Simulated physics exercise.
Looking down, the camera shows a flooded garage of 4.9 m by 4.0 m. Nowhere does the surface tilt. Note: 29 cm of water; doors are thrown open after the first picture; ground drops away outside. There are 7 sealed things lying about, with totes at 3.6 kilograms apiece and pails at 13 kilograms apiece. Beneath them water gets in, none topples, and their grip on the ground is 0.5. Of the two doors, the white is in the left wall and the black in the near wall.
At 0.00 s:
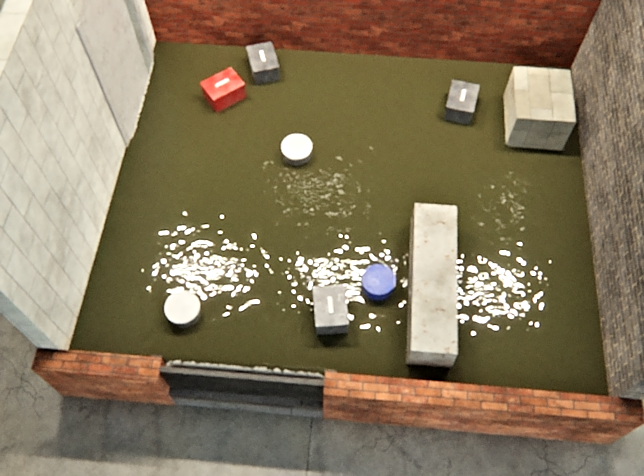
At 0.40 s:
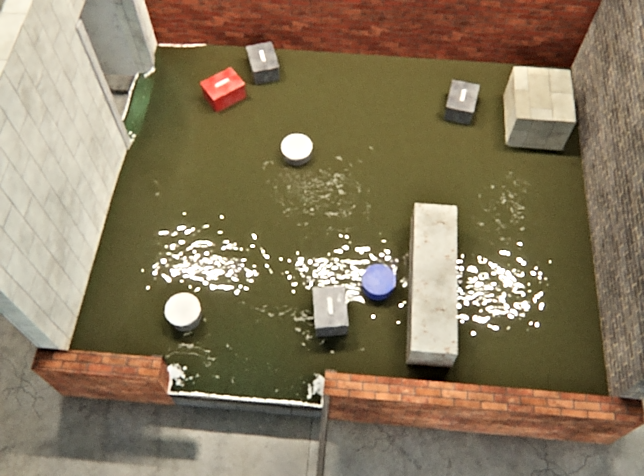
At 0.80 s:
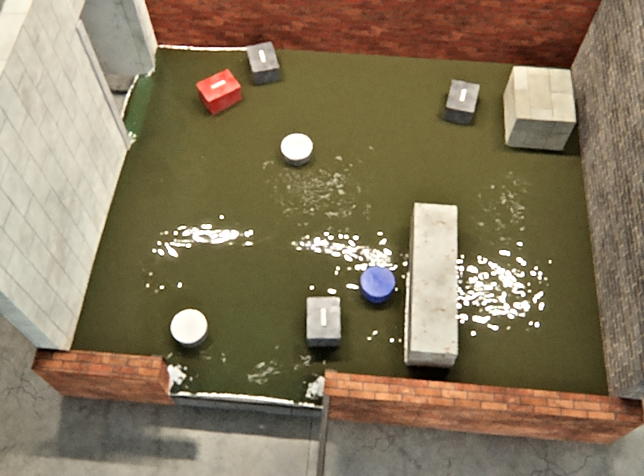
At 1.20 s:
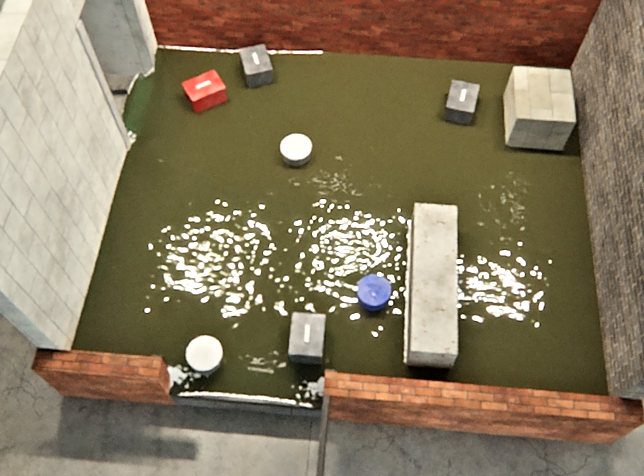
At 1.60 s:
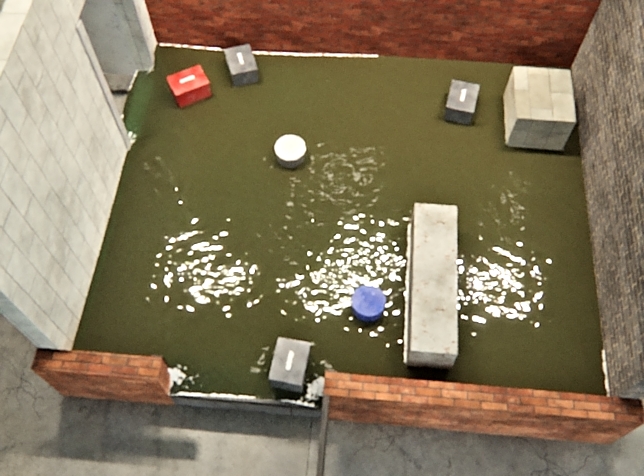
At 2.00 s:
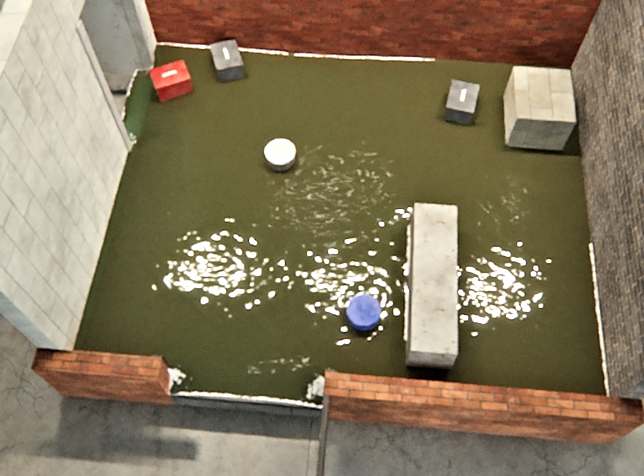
A flooded garage's doors open, floating objects drift, and two slip out the near doorway.
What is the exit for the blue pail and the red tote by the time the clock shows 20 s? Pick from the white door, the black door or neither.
For the blue pail it's black doorway, and for the red tote it's white doorway.
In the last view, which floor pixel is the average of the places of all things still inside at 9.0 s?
It works out to somewhere near (204, 139) on the floor.
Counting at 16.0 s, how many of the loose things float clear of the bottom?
I'd say 0 of them.
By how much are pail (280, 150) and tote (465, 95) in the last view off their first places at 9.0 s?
200 cm; 200 cm.
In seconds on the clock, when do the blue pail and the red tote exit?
The first at around 4.5 s, the second at around 2.5 s.
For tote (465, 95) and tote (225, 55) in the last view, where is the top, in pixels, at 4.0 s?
First one near (413, 104), second near (152, 68).
After 4.0 s the blue pail is near (292, 346), 1.0 m from its start, afloat; the red tote has gone out by the white door; 3 of 7 are out; 4 afloat.
After 9.0 s the blue pail has gone out by the black door; the red tote has gone out by the white door; 5 of 7 are out; 1 afloat.
After 16.0 s the blue pail has gone out by the black door; the red tote has gone out by the white door; 7 of 7 are out; 0 afloat.
After 20.0 s the blue pail has gone out by the black door; the red tote has gone out by the white door; 7 of 7 are out; 0 afloat.
